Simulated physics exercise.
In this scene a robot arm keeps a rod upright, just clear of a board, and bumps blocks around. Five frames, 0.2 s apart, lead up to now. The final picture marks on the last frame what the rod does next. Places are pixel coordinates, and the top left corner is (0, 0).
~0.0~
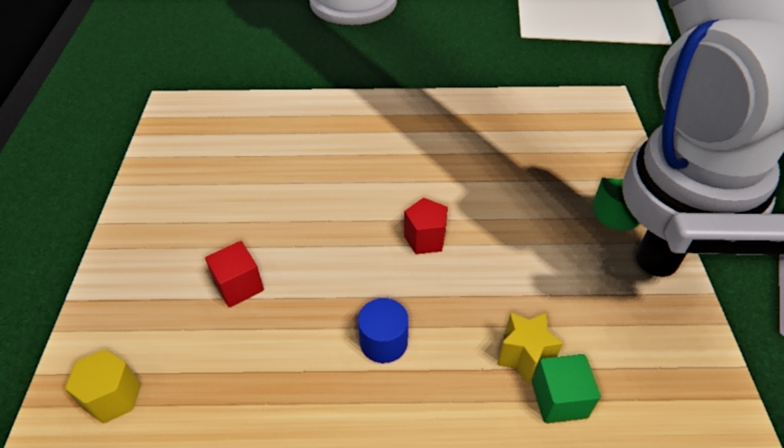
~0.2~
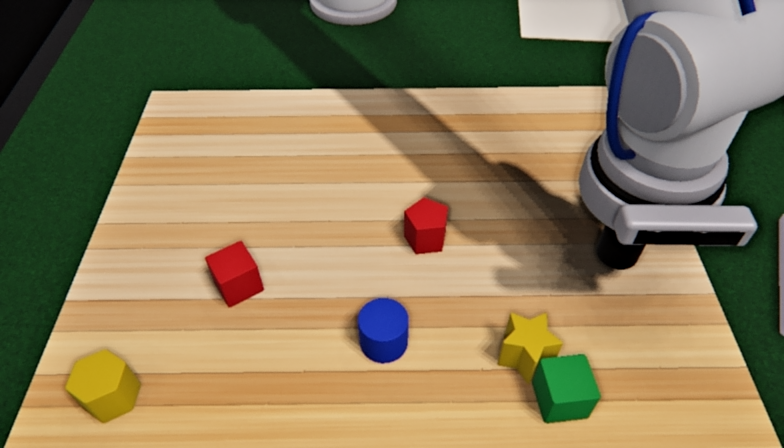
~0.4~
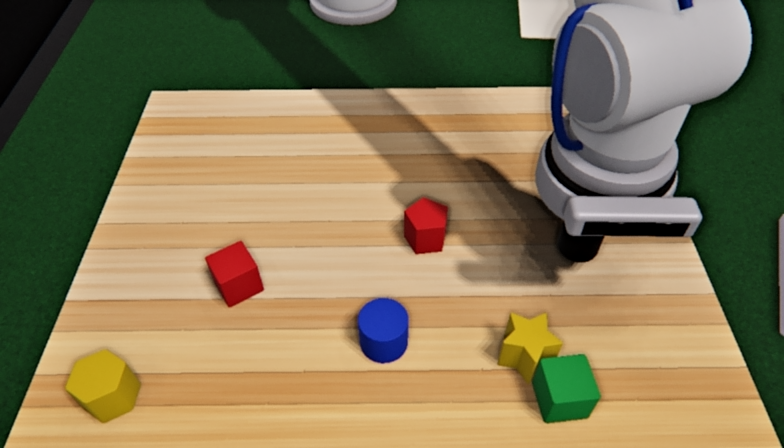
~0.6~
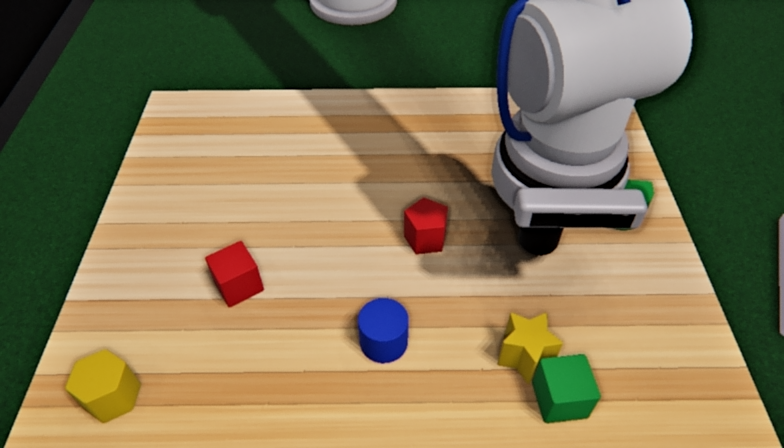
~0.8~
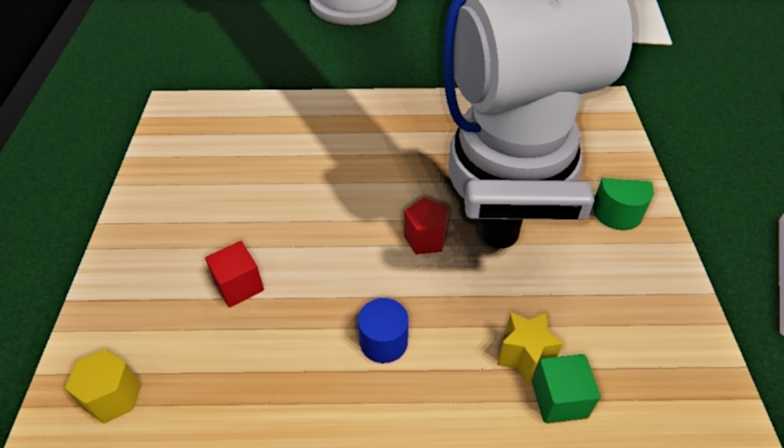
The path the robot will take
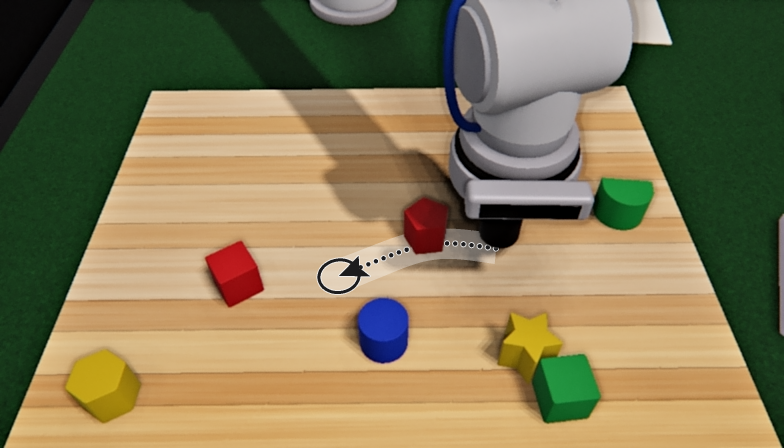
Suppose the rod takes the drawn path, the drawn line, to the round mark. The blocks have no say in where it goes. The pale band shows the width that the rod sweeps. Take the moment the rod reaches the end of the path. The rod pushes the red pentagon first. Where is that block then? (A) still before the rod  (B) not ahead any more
The one that fits is B, not ahead any more.
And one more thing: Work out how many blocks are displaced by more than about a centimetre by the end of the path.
Going by the path, one of them shifts by more than about 1 cm.
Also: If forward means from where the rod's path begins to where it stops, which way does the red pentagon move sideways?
Heads right.
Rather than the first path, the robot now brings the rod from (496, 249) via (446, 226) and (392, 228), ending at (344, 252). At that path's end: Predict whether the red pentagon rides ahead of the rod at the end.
My guess is it keeps its place ahead of the rod.
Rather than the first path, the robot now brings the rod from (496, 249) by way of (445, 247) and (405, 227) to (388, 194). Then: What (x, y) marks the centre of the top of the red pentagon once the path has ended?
At pixel (358, 189).
Path on the board, from (496, 249) by way of (441, 244) and (390, 256) to (339, 276).
The first path, step by step. One third of the way, rod at (442, 230); red pentagon at (404, 211).
Two thirds of the way, rod at (388, 243); red pentagon at (362, 209), turned 40° clockwise.
At the end, rod at (337, 262); blue round block in place; red pentagon at (358, 209), turned 50° clockwise.
